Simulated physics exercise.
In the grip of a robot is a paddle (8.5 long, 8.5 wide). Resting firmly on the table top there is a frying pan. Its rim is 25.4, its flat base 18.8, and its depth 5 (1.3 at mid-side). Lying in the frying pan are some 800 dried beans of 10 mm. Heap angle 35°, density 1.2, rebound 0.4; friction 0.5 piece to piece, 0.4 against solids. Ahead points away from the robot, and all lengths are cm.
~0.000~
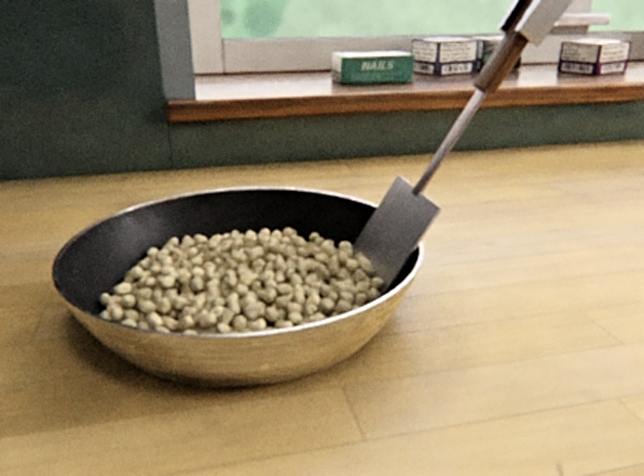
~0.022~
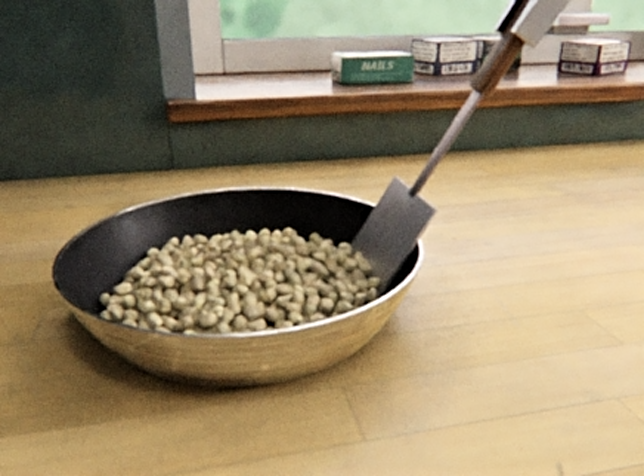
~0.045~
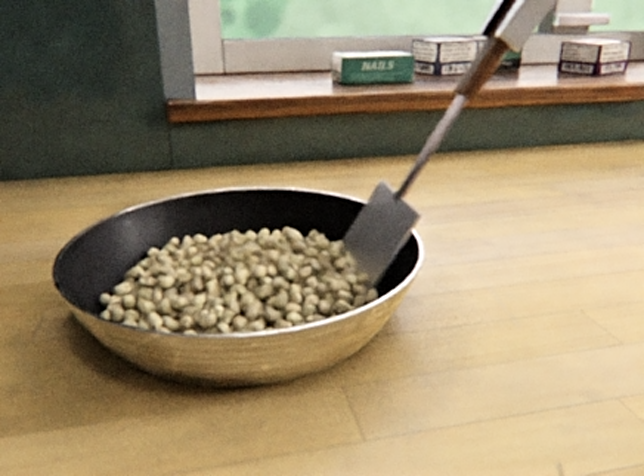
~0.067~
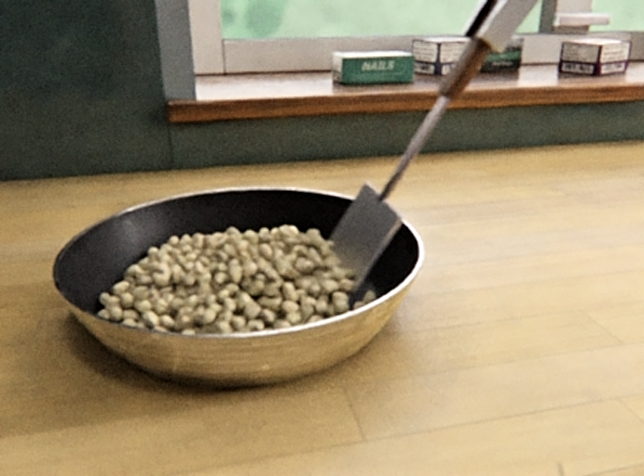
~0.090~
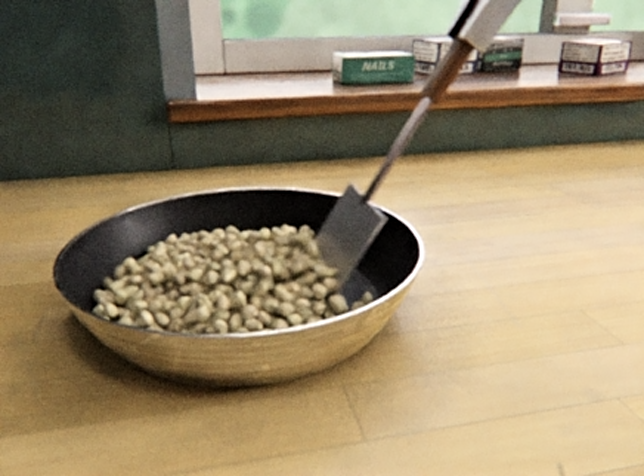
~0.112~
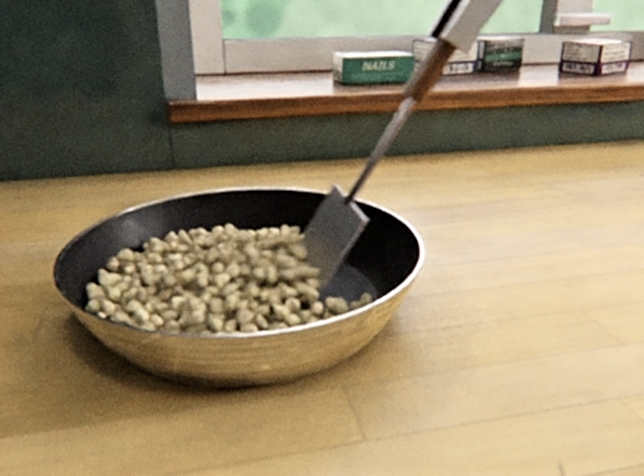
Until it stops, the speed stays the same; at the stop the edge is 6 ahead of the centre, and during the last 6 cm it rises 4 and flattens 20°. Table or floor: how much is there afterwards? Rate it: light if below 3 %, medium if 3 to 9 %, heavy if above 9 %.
Rating: Light.
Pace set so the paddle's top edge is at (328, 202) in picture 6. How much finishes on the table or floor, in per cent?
Share: Roughly 5 %.
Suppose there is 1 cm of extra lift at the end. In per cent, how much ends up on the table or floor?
Some 0 in a hundred.
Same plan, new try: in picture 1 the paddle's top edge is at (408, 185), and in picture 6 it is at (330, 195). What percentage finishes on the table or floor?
Around 0 per cent finishes there.
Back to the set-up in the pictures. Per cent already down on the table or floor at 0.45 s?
Share at that moment: Roughly 0 %.
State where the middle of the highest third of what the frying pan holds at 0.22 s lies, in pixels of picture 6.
About pixel (156, 270).
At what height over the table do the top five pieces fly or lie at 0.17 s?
About 4 cm.
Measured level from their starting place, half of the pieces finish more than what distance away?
Near 4 cm, measured level.
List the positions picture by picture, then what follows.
In the first picture, paddle top edge at (419, 190), sloping 58°; upper third of the load around (251, 275), from x 105 to 375, top at y 235; 805 in the frying pan.
In the second picture, paddle top edge at (415, 191), sloping 58°; upper third of the load around (252, 275), from x 105 to 375, top at y 235.
In the third picture, paddle top edge at (400, 195), sloping 58°; upper third of the load around (253, 273), from x 105 to 375, top at y 235.
In the fourth picture, paddle top edge at (383, 197), sloping 58°; upper third of the load around (248, 270), from x 105 to 375, top at y 230.
In the fifth picture, paddle top edge at (367, 199), sloping 58°; upper third of the load around (239, 270), from x 100 to 370, top at y 230.
In the sixth picture, paddle top edge at (350, 200), sloping 58°; upper third of the load around (223, 273), from x 90 to 370, top at y 230; 805 in the frying pan.
By 0.17 s, sloping 57°, highest piece 5 above the table; 805 in the frying pan.
By 0.22 s, sloping 47°, highest piece 6 above the table; 805 in the frying pan.
By 0.45 s, sloping 38°, highest piece 6 above the table; 799 in the frying pan, 3 on the table or floor, 3 on the blade or in flight.
By 1.50 s, sloping 38°, highest piece 6 above the table; 798 in the frying pan, 7 on the table or floor.
Final count, 798 in the frying pan, 7 on the table or floor. That is 1 % on the table or floor.
